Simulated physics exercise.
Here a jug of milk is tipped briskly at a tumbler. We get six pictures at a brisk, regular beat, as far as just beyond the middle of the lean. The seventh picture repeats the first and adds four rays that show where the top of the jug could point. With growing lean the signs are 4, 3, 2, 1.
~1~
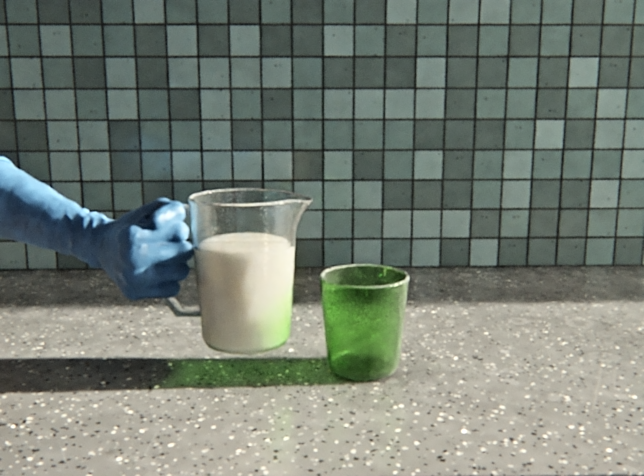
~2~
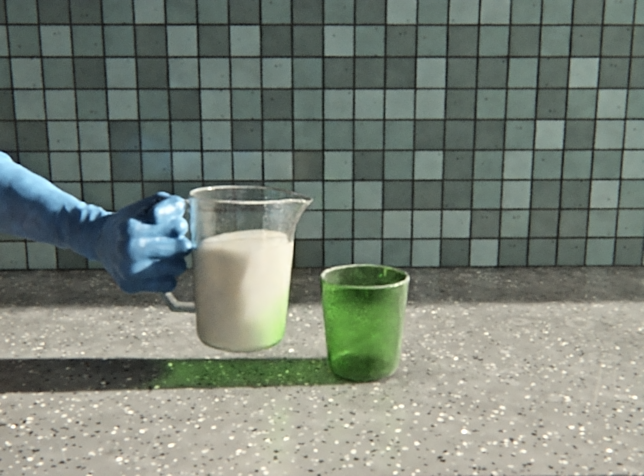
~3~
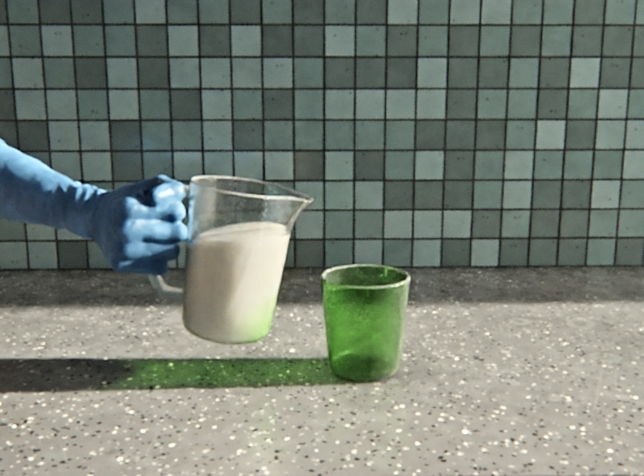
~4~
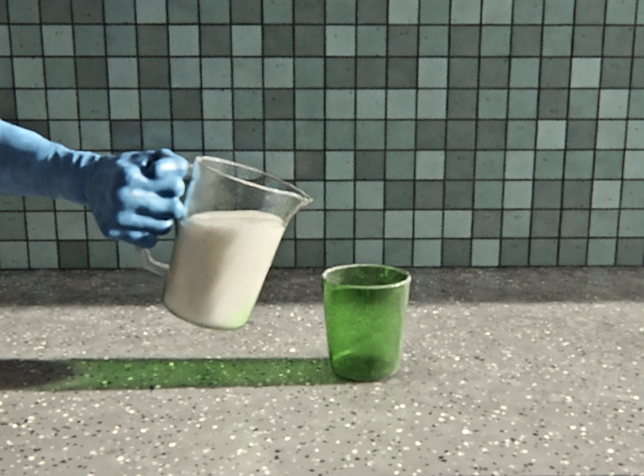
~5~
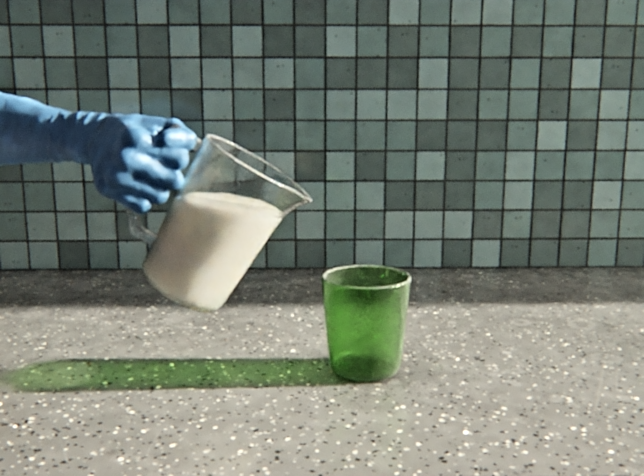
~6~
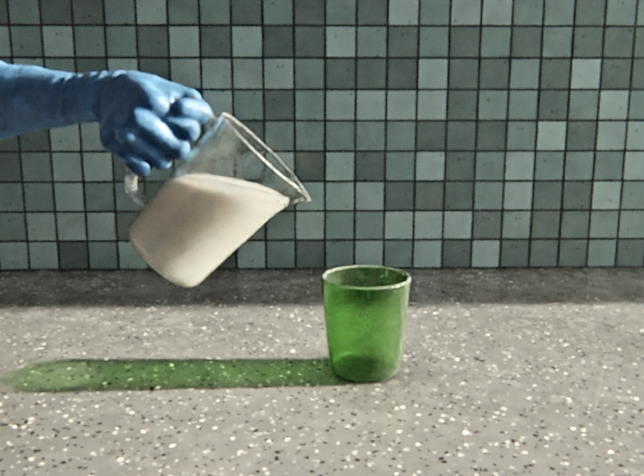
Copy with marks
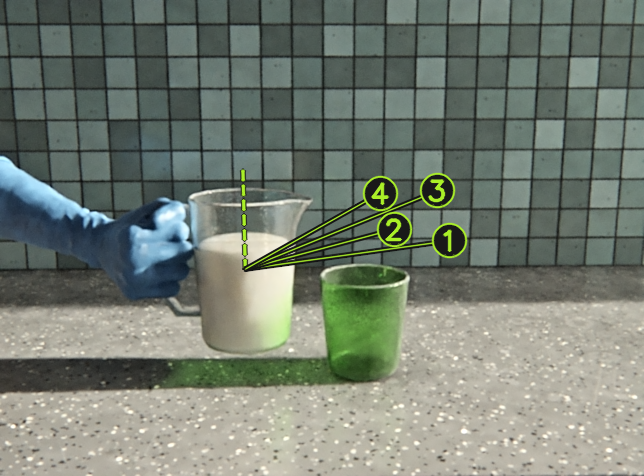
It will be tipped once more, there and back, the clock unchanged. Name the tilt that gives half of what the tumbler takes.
Tilt 3.
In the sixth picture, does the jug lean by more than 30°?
Yes.
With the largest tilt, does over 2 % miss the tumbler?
Yes, it does.
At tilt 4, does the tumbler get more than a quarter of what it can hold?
Yes.
On the marked copy, 1 at (432, 243); 2 at (378, 233); 3 at (421, 197); 4 at (365, 201).
With 1, the tumbler ends with about 62 % of what it can hold; 25 % of the milk is spilt.
With 2, the tumbler ends with about 63 % of what it can hold; 8 % of the milk is spilt.
With 3, the tumbler ends with about 49 % of what it can hold.
With 4, the tumbler ends with about 31 % of what it can hold.
